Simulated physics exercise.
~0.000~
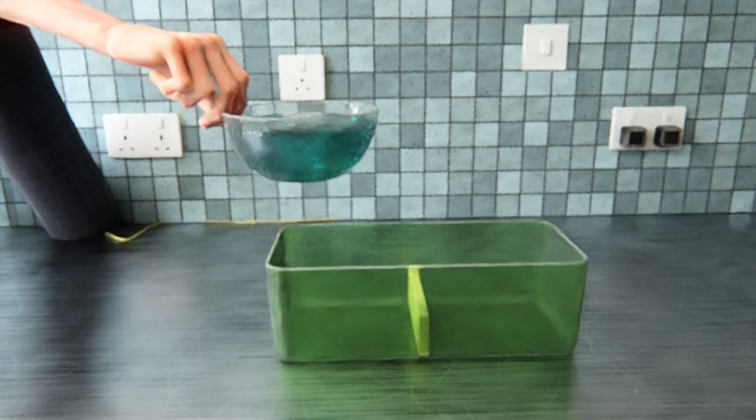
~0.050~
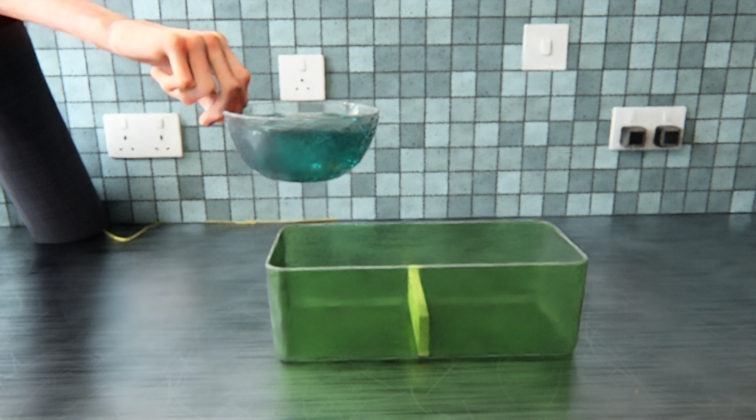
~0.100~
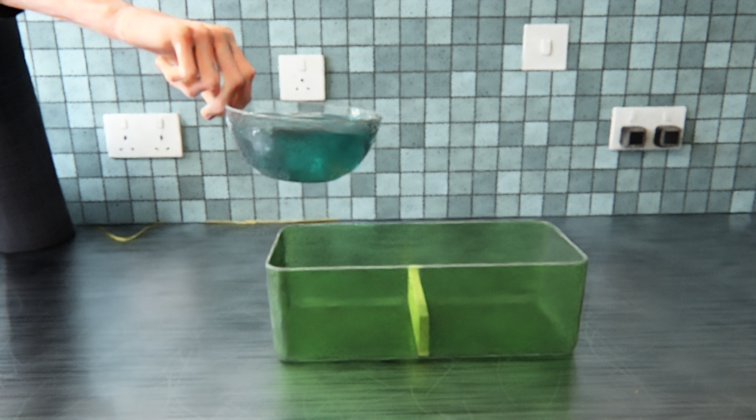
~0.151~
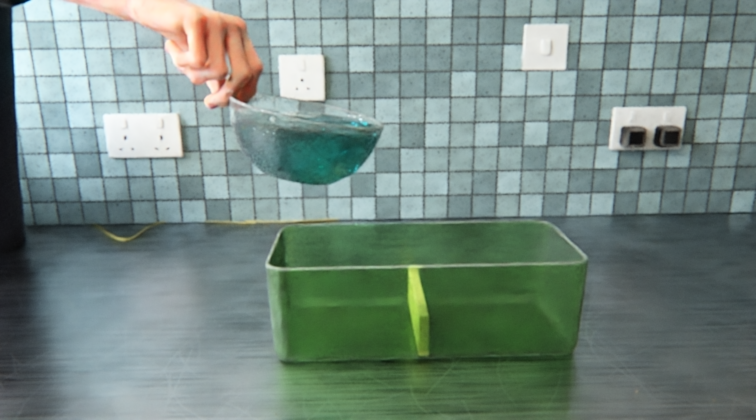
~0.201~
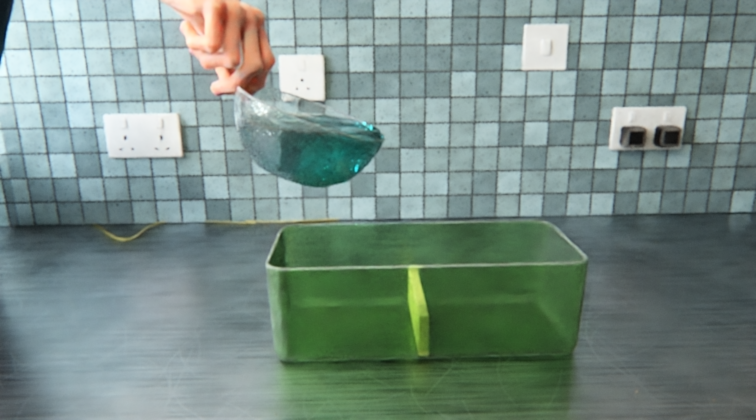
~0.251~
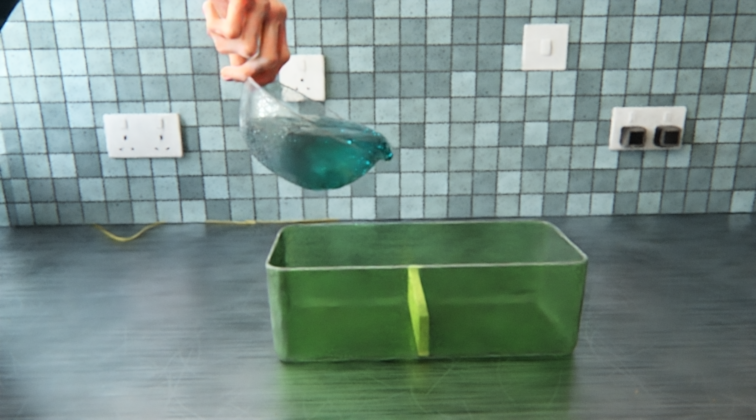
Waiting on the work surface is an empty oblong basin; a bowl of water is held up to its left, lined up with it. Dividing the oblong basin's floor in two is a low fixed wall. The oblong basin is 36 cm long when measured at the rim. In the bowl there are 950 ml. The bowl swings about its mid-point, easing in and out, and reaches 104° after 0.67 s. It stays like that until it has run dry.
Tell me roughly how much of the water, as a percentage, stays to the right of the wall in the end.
Around 47 per cent stays on the right.
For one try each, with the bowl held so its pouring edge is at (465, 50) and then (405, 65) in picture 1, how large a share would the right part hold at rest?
The first try gives around 80 percent, the second around 75 percent.
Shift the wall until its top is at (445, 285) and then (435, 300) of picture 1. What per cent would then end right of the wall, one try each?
10 in a hundred, followed by 35 in a hundred.
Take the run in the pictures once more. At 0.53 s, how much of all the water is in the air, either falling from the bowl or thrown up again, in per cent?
Roughly 30 percent.
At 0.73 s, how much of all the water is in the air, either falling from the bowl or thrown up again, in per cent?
Estimate: About 8 in a hundred.
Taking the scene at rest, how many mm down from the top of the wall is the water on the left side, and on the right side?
About 32 mm left, about 34 mm right.
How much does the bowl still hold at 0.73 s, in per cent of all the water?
Around 0 in a hundred.
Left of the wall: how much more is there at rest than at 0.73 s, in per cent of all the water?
It comes to about 3 per cent.
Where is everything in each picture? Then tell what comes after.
In the first frame, it leans 0°; its right rim is at (378, 110); the water meets the walls at (231, 122) and (374, 121); the oblong basin's rim runs from (275, 247) to (568, 241); the wall's top is at (418, 290).
In the second frame, it leans 1°; its right rim is at (378, 112); the water meets the walls at (231, 121) and (374, 121).
In the third frame, it leans 6°; its right rim is at (380, 118); the water meets the walls at (233, 119) and (376, 124).
In the fourth frame, it leans 13°; its right rim is at (382, 127); the water meets the walls at (237, 117) and (379, 127).
In the fifth frame, it leans 21°; its right rim is at (383, 140); the water meets the walls at (242, 117) and (384, 135); 1 per cent is over the edge.
In the sixth frame, it leans 32°; its right rim is at (382, 154); the water meets the walls at (246, 120) and (374, 144); 7 per cent is over the edge.
Then, 0.53 s in, the tilt is 93° and 12 per cent is still to pour, 18 is left of the wall and 41 right of it.
Then, 0.73 s in, the tilt is 104° and 0 per cent is still to pour, 47 is left of the wall and 44 right of it.
Then, 0.94 s in, the tilt is 104° and 0 per cent is still to pour, 50 is left of the wall and 47 right of it.
Then, 1.17 s in, the tilt is 104° and 0 per cent is still to pour, 50 is left of the wall and 47 right of it.
Finally, 50 per cent lies left of the wall, 47 right of it and 3 outside.
